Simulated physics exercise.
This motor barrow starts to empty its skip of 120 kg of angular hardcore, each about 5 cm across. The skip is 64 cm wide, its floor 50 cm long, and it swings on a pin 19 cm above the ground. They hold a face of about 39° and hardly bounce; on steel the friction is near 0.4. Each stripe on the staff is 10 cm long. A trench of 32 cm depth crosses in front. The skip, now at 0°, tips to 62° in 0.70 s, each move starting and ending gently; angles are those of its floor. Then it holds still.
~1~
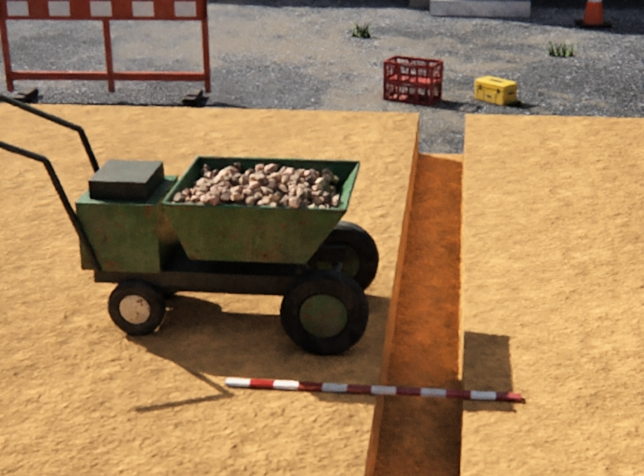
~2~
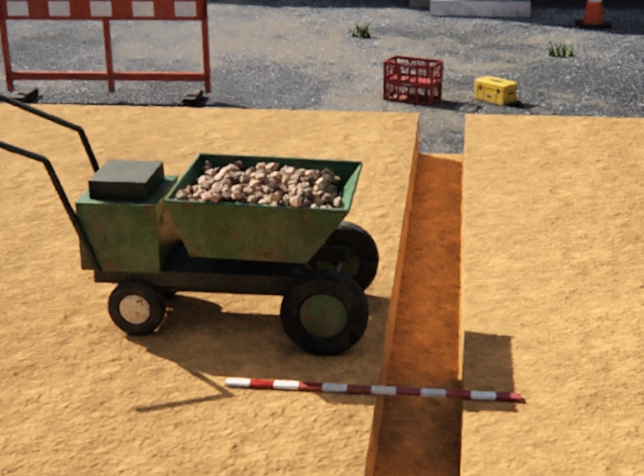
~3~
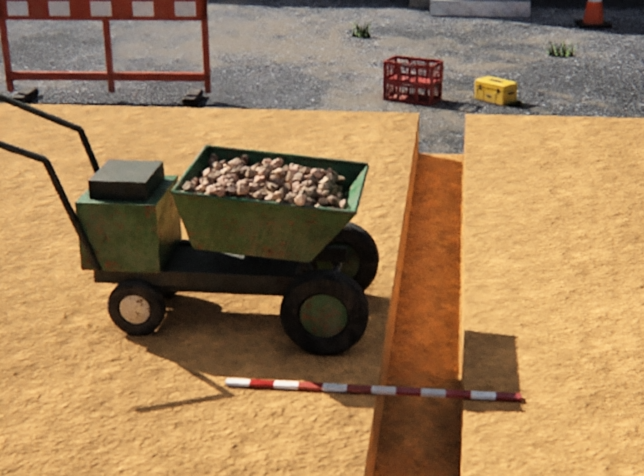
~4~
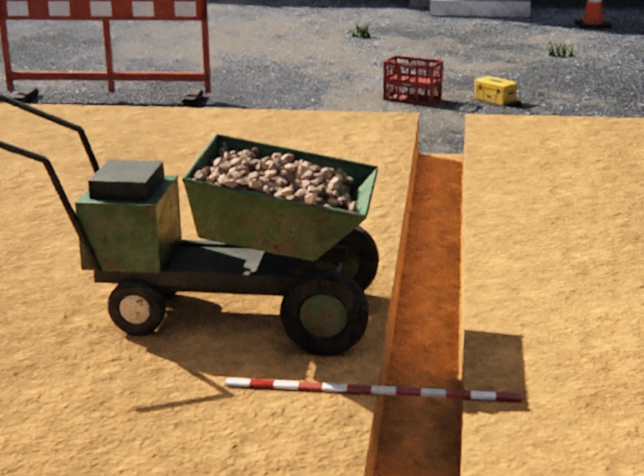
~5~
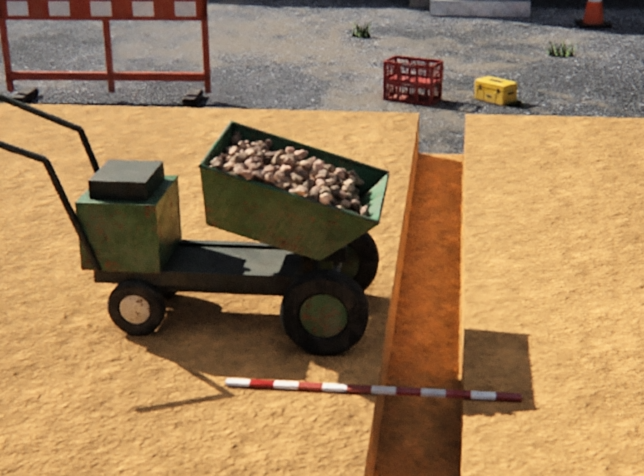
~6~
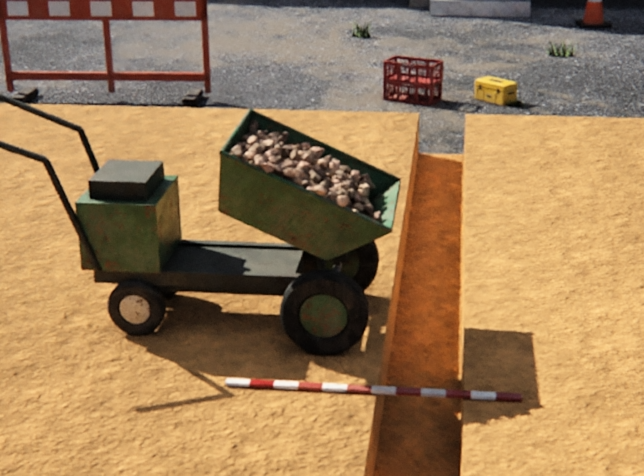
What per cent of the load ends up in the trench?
About 14 per cent.
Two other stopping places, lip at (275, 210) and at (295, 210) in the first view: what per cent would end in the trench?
Near 50 per cent from the first place, 40 from the second.
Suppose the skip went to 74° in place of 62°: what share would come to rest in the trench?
Then about 35 per cent.
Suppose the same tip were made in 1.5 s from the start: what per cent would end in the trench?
Then about 20 per cent.
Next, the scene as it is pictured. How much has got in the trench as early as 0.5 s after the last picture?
Some 5 per cent.
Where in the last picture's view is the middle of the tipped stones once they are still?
Near (505, 328).
Then, 0.2 s after the last picture the floor is at 52°, 100 % in the skip; the foremost stones are at (420, 233).
Then, 0.5 s after the last picture the floor is at 62°, 84 % in the skip, 5 % in the trench, 12 % past the trench; the foremost stones are at (505, 325).
Then, 0.8 s after the last picture the floor is at 62°, 54 % in the skip, 6 % in the trench, 40 % past the trench; the foremost stones are at (641, 342).
Then, 2.8 s after the last picture the floor is at 62°, 45 % in the skip, 14 % in the trench, 41 % past the trench; the foremost stones are past the picture's edge.
